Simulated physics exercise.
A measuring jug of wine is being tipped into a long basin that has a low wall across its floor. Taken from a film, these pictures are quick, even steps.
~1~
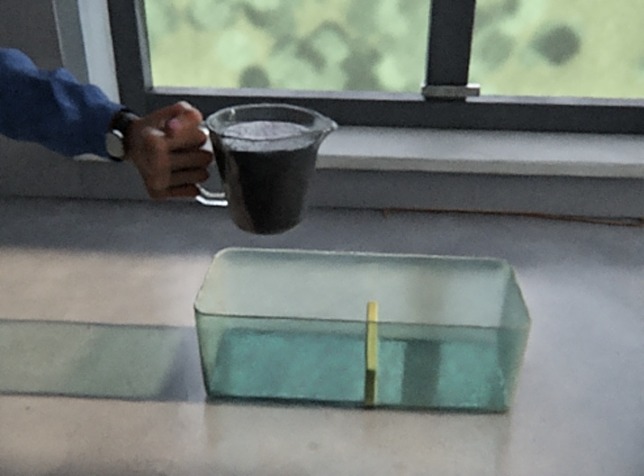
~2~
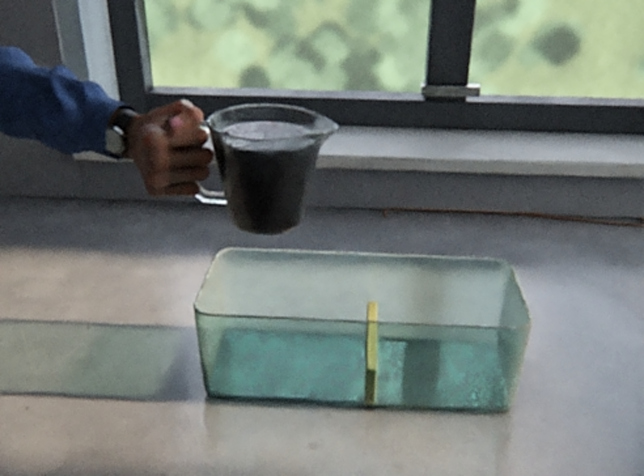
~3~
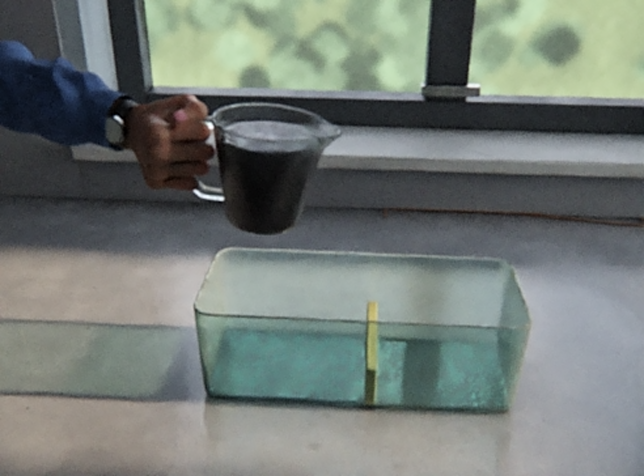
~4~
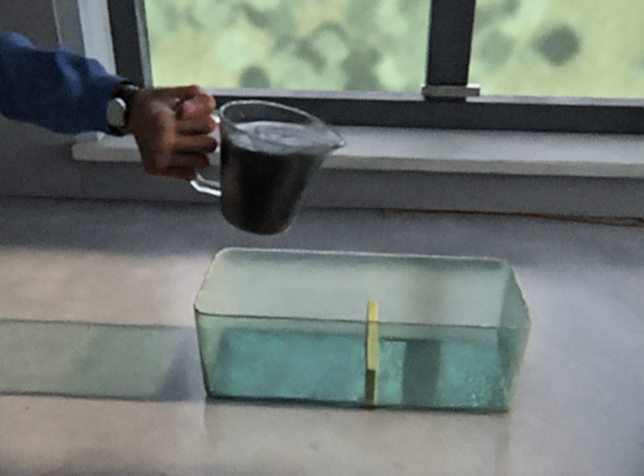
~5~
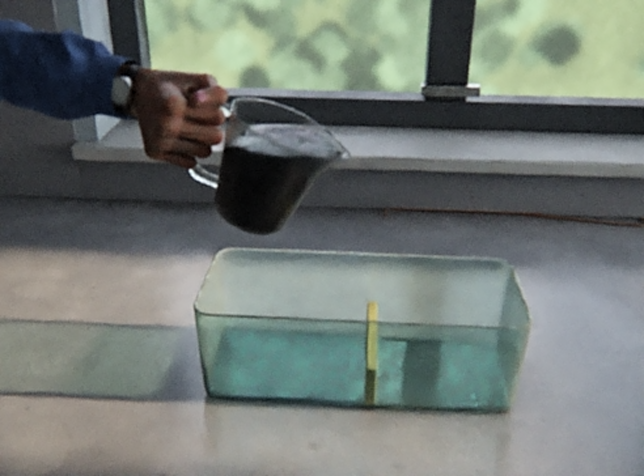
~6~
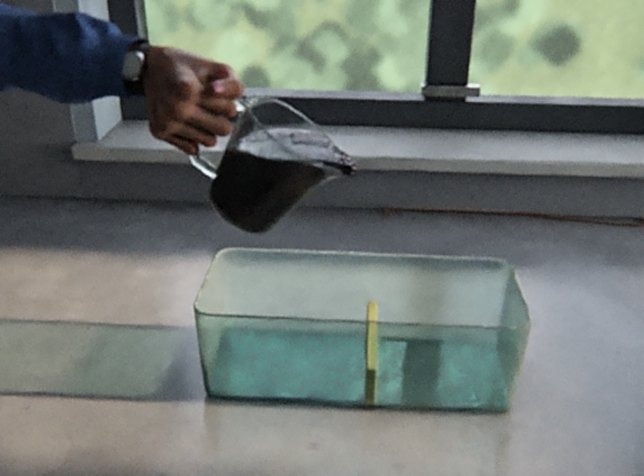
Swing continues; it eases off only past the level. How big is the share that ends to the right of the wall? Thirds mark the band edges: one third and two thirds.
I would say between a third and two thirds ends up on that side.
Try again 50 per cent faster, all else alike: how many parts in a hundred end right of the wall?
About 35 per cent would end up there.
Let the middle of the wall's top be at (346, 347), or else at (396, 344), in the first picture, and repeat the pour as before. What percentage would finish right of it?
Roughly 75 % and then 25 %.
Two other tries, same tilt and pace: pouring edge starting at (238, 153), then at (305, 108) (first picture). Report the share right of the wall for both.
Roughly 5 percent on the first try and 20 percent on the second.
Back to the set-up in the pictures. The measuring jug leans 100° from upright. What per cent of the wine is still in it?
It keeps around 35 per cent at that angle.
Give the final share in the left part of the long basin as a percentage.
Around 50 percent.
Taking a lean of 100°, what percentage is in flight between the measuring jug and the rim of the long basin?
Share in flight: Approx. 25 %.
A moment on, the measuring jug is tipped right over and 37 per cent is still to pour, 4 is left of the wall and 33 right of it.
Next, the measuring jug is tipped right over and 1 per cent is still to pour, 47 is left of the wall and 47 right of it.
Then the measuring jug is tipped right over and 0 per cent is still to pour, 50 is left of the wall and 47 right of it.
Later the measuring jug is tipped right over and 0 per cent is still to pour, 51 is left of the wall and 47 right of it.
Finally, 51 per cent lies left of the wall, 47 right of it and 2 outside.
